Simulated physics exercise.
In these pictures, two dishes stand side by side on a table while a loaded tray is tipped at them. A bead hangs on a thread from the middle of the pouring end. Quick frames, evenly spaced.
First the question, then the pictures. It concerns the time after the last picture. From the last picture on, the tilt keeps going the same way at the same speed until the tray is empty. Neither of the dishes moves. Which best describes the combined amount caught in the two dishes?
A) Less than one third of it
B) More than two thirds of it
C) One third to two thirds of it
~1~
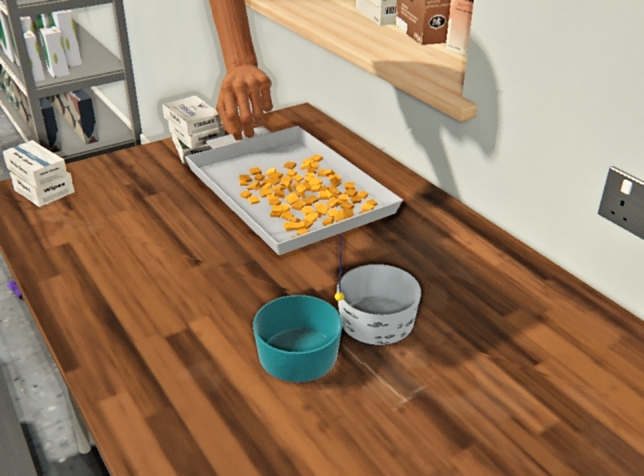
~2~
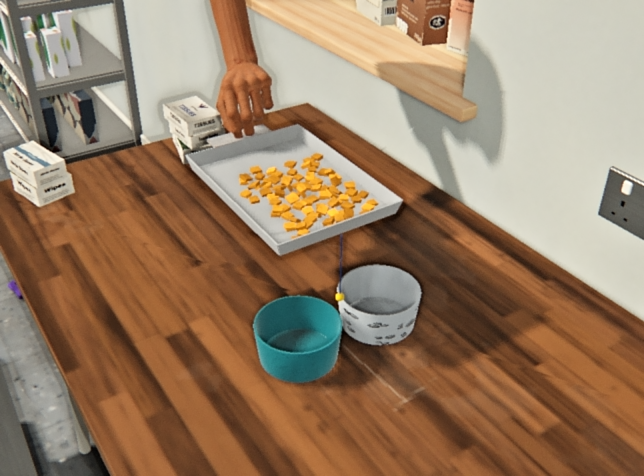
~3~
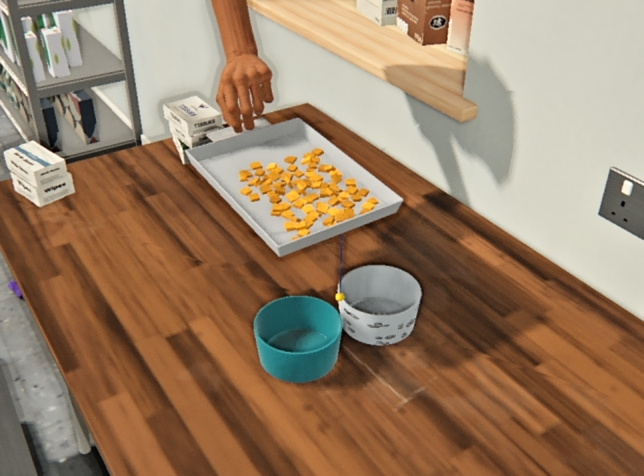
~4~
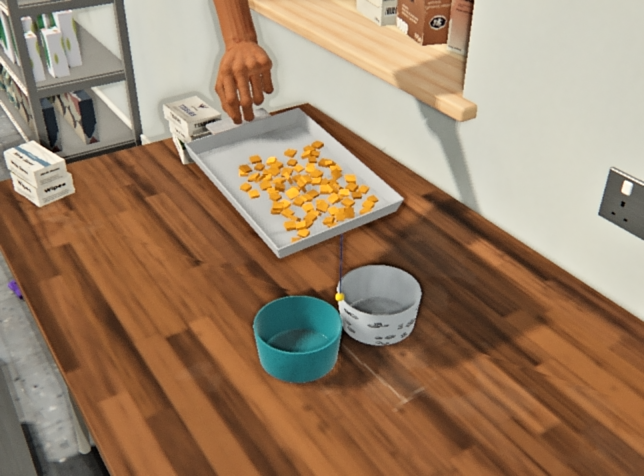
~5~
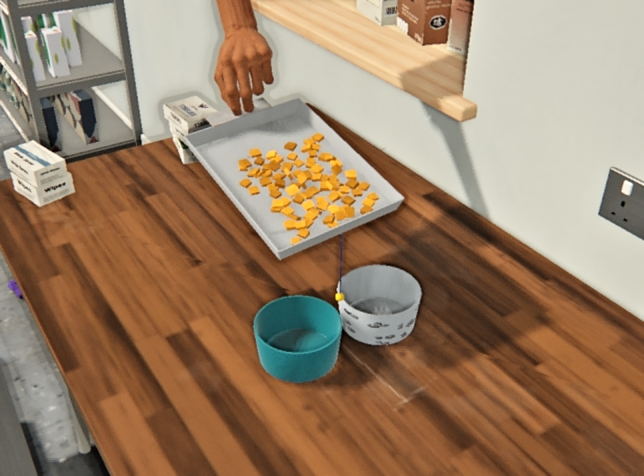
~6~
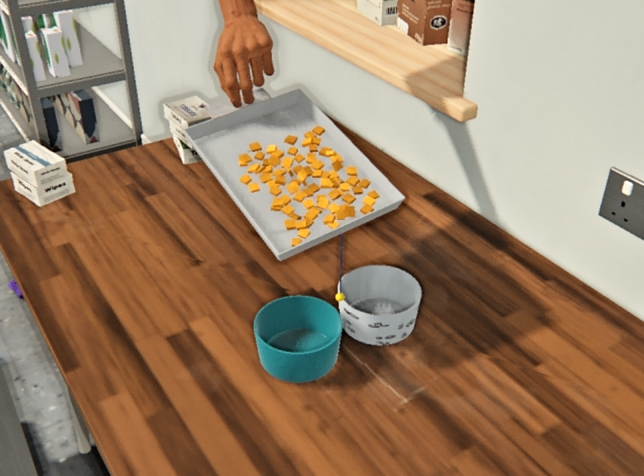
B, more than two thirds of it.
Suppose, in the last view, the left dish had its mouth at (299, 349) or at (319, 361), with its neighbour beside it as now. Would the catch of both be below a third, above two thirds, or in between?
Initially over two thirds, afterwards between a third and two thirds.
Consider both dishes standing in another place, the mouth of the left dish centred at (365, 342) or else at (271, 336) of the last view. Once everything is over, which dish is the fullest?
First place: The left-hand one. Second place: The left-hand one.
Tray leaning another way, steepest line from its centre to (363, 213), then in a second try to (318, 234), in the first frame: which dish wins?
Toward the first point it's the dish to the right; toward the second, the dish to the left.
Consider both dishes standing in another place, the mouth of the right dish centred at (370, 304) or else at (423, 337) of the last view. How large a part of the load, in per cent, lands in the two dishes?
That makes 80 per cent, followed by 0 per cent.
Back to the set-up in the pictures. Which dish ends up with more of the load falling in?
Recorded: The left-side one.
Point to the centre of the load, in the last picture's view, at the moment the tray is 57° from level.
(306, 219).
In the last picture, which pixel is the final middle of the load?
Last view, resting centre - approx. (303, 359).
Soon, tray tipped steeply; all on the tray.
A while on, tray tipped right over; most on the tray; about a quarter in the left dish; a small part outside both; a stray few in the air.
Towards the end, tray tipped past a quarter turn; most in the left dish; about a quarter outside both.
Finally, tray tipped past a quarter turn; most in the left dish; none in the right dish; about a quarter outside both.
